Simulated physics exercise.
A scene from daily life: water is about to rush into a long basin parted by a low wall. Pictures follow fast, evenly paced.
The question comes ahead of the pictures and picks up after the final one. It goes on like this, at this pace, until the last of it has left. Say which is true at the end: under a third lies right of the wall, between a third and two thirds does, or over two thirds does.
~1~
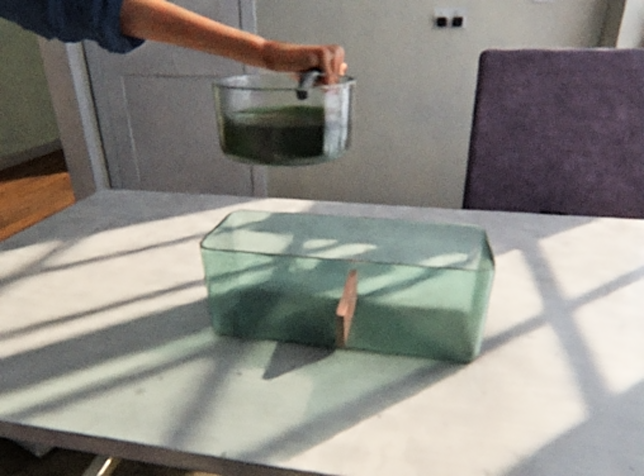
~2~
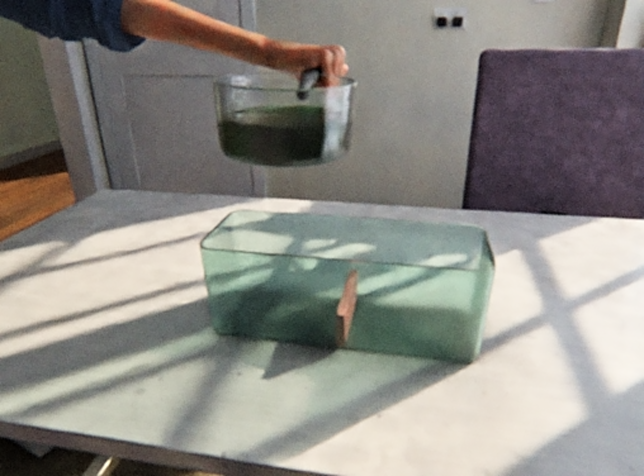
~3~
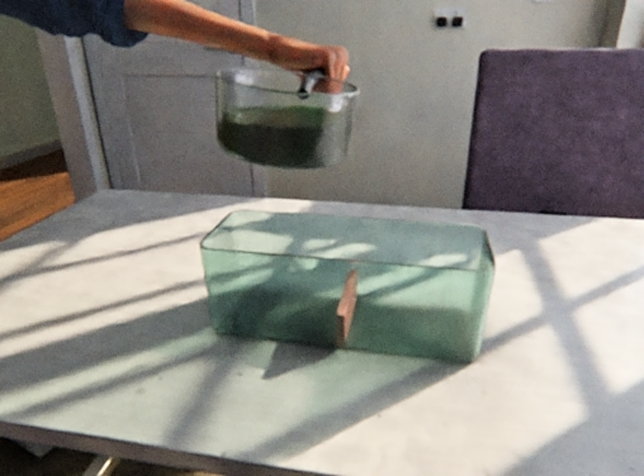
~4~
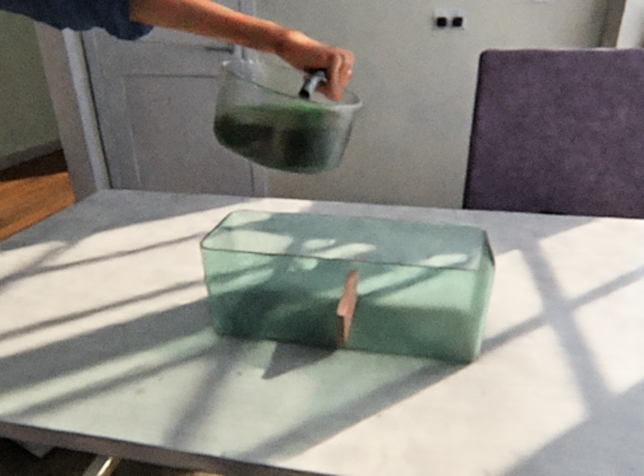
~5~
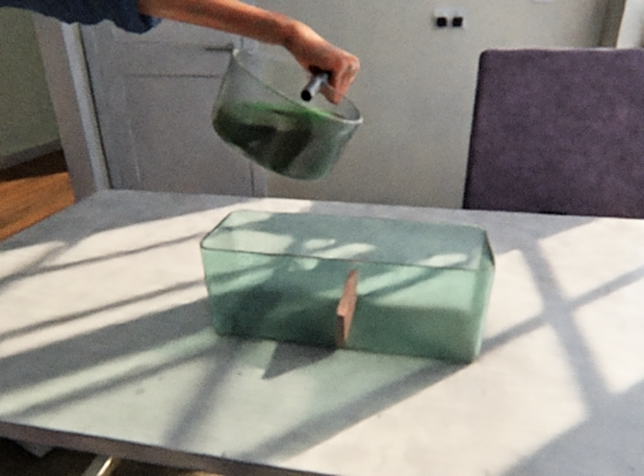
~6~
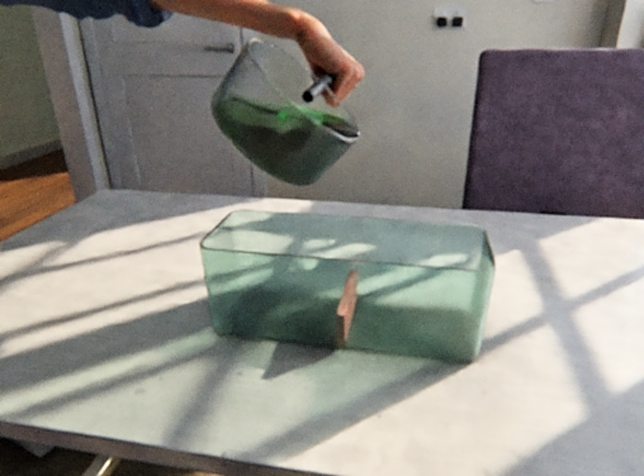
Over two thirds lies right of the wall.
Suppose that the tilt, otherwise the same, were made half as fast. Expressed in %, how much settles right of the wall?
Close to 95 per cent.
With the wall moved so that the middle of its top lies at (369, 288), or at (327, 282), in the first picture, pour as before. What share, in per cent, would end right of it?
Around 60 percent in try one and around 90 percent in try two.
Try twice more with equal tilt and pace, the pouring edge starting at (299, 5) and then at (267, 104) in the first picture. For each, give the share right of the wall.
It comes to 45 % the first time and 10 % the second.
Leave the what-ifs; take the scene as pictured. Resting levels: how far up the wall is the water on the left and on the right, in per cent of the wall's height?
The left side sits at 10 per cent and the right side at 60.
A moment on, the saucepan is tipped on its side and 30 per cent is still to pour, 0 is left of the wall and 24 right of it.
Next, the saucepan is tipped on its side and 12 per cent is still to pour, 7 is left of the wall and 74 right of it.
Then the saucepan is tipped on its side and 3 per cent is still to pour, 12 is left of the wall and 79 right of it.
Later the saucepan is tipped on its side and 0 per cent is still to pour, 14 is left of the wall and 83 right of it.
Finally, 15 per cent lies left of the wall, 83 right of it and 2 outside.
